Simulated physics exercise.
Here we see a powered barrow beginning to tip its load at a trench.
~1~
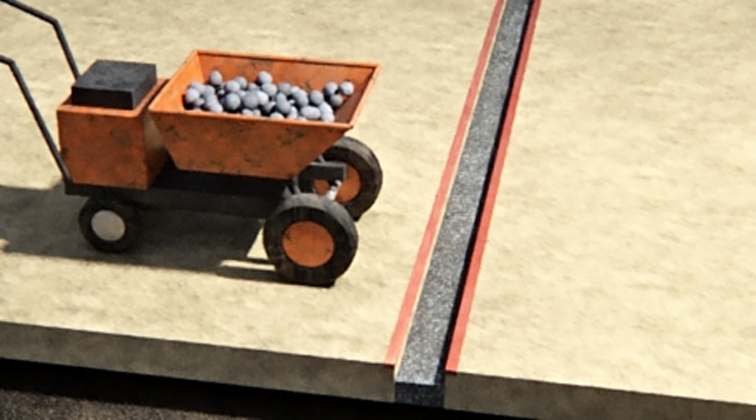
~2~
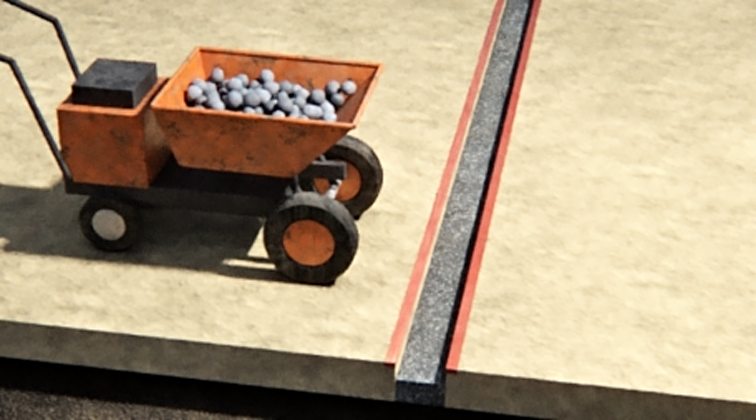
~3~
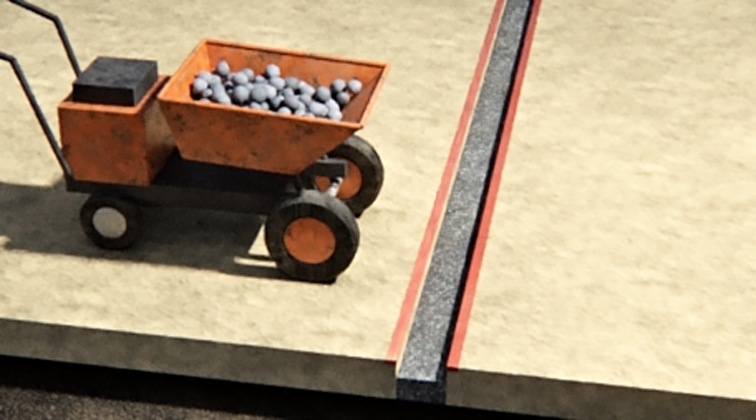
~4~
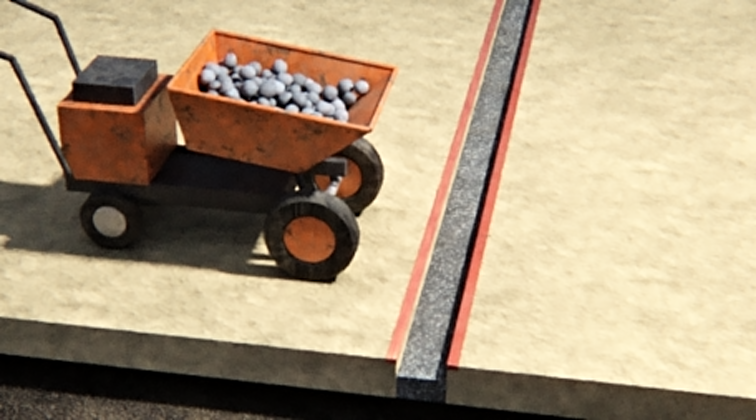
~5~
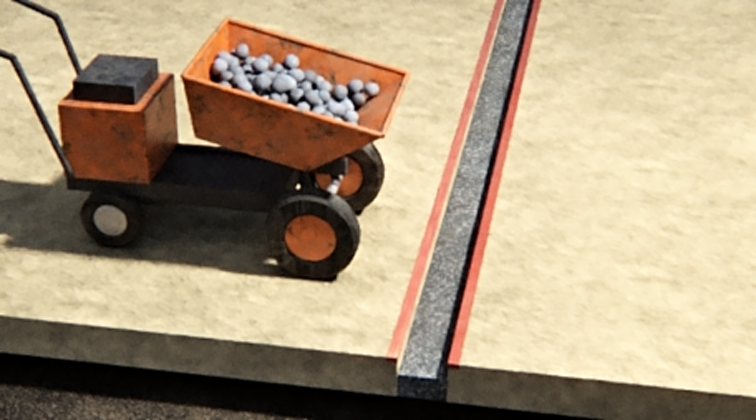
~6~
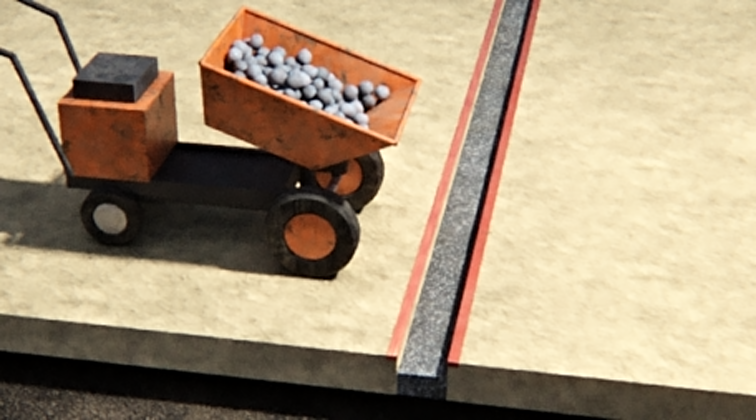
An orange skip full of round grey cobbles rises at its back and tilts forward to the right, slightly at first and then clearly, on a powered barrow that stays in place. The barrow, with black wheels and handles at left, stands beside a narrow, dark, red-edged trench. The pale, sunlit ground is seen from above and to the side, in a steady view.
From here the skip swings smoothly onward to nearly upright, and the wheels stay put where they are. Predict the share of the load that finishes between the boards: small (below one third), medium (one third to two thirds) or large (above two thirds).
The share is small, below one third.
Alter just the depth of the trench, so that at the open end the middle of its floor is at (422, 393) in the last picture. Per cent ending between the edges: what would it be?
The share would be around 20 in a hundred.
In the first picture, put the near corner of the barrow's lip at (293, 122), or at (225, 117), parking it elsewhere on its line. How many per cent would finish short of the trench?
You'd get 20 in a hundred the first time and 50 in a hundred the second.
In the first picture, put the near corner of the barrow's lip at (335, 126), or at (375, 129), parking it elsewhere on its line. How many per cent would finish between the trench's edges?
About 40 per cent for the first spot and about 0 per cent for the second.
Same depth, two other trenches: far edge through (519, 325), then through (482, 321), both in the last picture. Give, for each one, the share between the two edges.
Around 80 percent first, around 40 percent second.
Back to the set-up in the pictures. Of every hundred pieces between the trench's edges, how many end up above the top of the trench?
Estimate: Near 45 per cent.
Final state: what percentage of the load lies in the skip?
Some 5 in a hundred.
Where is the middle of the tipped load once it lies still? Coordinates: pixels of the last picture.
(513, 249).
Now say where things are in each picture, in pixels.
The first frame shows lip of the skip at (351, 127), level; top of the load at (249, 102), round cobbles; first edge of the trench at (403, 321); far edge at (461, 327), the trench under half as wide as the skip, and shallow for its width.
The second frame shows lip of the skip at (353, 127), level; top of the load at (251, 100).
The third frame shows lip of the skip at (360, 127), tipped barely; top of the load at (237, 98).
The fourth frame shows lip of the skip at (370, 131), tipped a little; top of the load at (244, 92).
The fifth frame shows lip of the skip at (382, 136), tipped a little; top of the load at (241, 87).
The sixth frame shows lip of the skip at (395, 144), tipped clearly; top of the load at (254, 78); first edge of the trench at (405, 313); far edge at (463, 319).
Soon after the last picture, skip tipped steeply; all in the skip.
A little later, skip tipped right over; about half in the skip; a small part in or heaped over the trench; about a third beyond it; a stray few falling.
Later still, skip tipped right over; a small part in the skip; about a quarter in or heaped over the trench; most beyond it.
At rest, skip tipped right over; a small part in the skip; about a quarter in or heaped over the trench; most beyond it.
